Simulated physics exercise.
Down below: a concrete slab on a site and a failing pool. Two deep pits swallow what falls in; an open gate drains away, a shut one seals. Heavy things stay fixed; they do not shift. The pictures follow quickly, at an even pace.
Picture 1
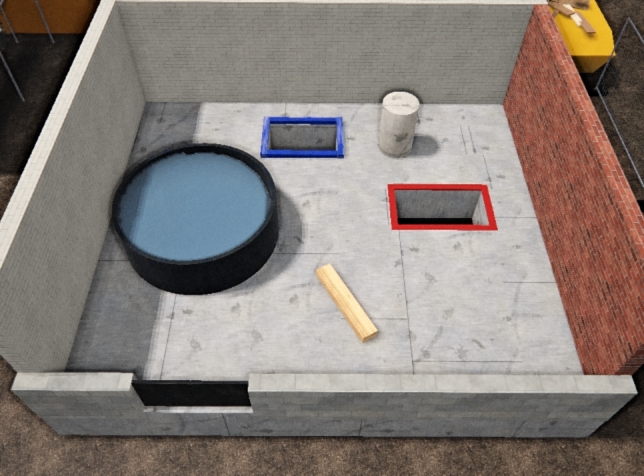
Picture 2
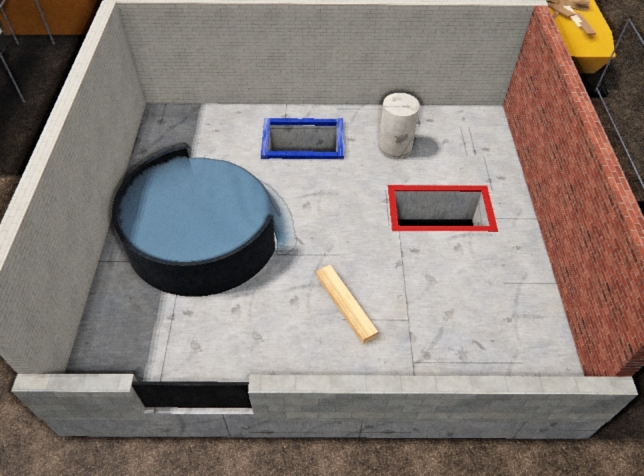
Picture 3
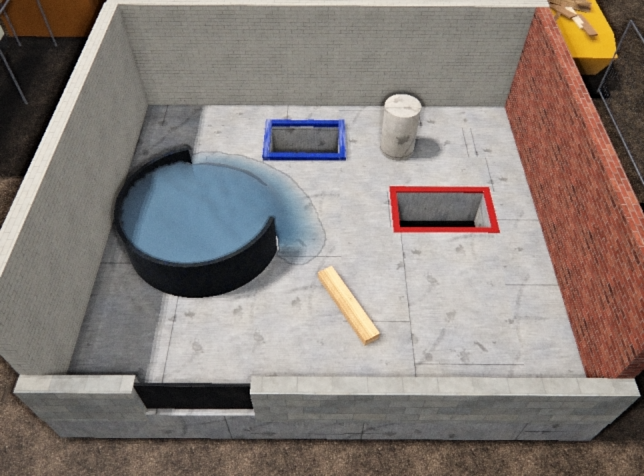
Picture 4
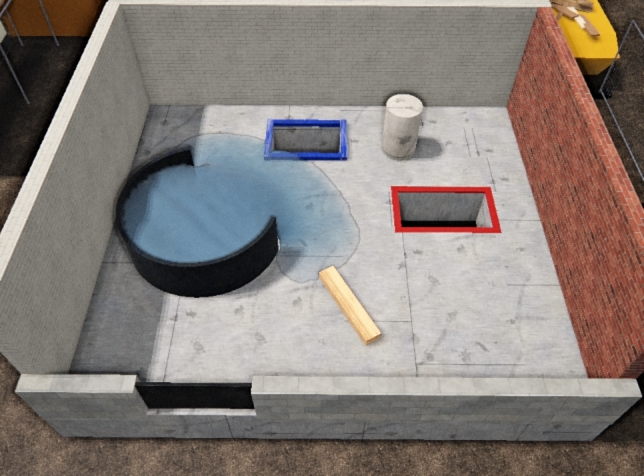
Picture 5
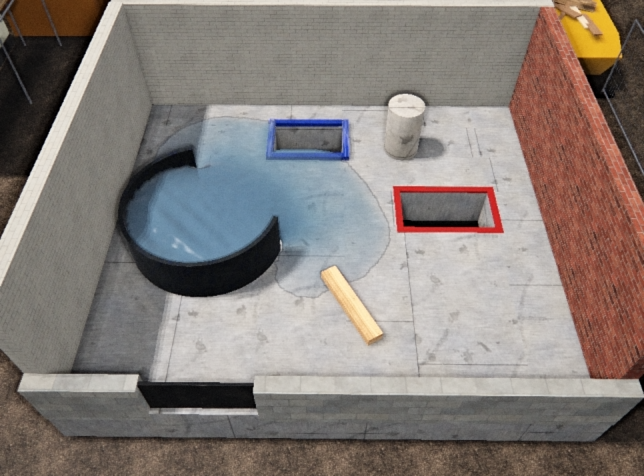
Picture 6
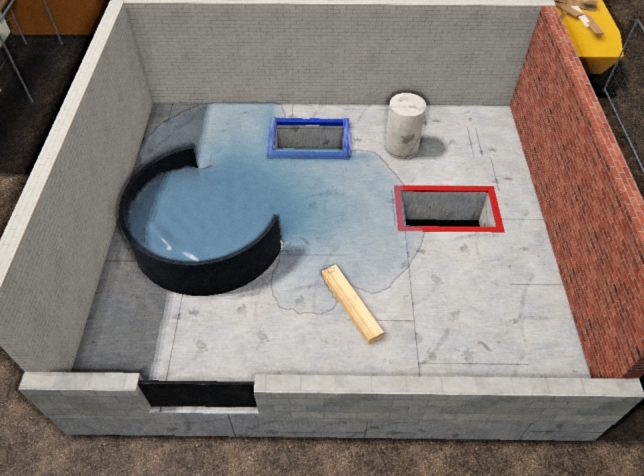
Water pours from a round, black-walled pool at left as its far right side opens, spreading in a thin blue sheet across a pale concrete slab seen from above. Around it are grey walls, a red brick wall at right, a blue-rimmed pit, a red-rimmed pit, a pale cylinder and a wooden beam. The sheet widens past the beam's upper end and around the blue rim to the red rim, while the view barely shifts.
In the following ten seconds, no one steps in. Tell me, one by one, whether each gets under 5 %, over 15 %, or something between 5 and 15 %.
One by one: The gate is nearly idle - draining beneath five per cent, the red pit is busy - draining past fifteen per cent, the blue pit is busy - draining past fifteen per cent.
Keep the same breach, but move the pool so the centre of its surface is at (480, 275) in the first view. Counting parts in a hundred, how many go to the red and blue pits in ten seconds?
So red takes 50 % and blue takes 2 %.
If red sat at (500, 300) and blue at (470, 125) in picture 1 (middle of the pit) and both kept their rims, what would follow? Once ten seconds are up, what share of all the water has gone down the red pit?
Share, red pit, approx.: 25 in a hundred.
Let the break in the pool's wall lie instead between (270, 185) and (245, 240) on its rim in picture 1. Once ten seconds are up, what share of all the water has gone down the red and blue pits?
The red pit gets 35 per cent and the blue pit 0 per cent.
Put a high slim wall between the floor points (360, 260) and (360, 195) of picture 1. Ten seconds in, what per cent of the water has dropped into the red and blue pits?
Estimated shares: Red 15 percent, blue 25 percent.
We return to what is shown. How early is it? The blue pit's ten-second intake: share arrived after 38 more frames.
Some 100 per cent.
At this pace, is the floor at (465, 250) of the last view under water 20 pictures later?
Submerged.
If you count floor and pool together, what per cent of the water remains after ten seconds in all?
Roughly 52 parts in every hundred.
A moment on, water covers 45 % of the floor; the gate 0 %, the red pit 3 %, the blue pit 6 %.
Next, water covers 55 % of the floor; the gate 0 %, the red pit 6 %, the blue pit 13 %.
Then, water covers 60 % of the floor; the gate 0 %, the red pit 11 %, the blue pit 16 %.
Later, water covers 80 % of the floor; the gate 0 %, the red pit 21 %, the blue pit 17 %.
In the end, water covers 95 % of the floor; the gate 0 %, the red pit 31 %, the blue pit 17 %.
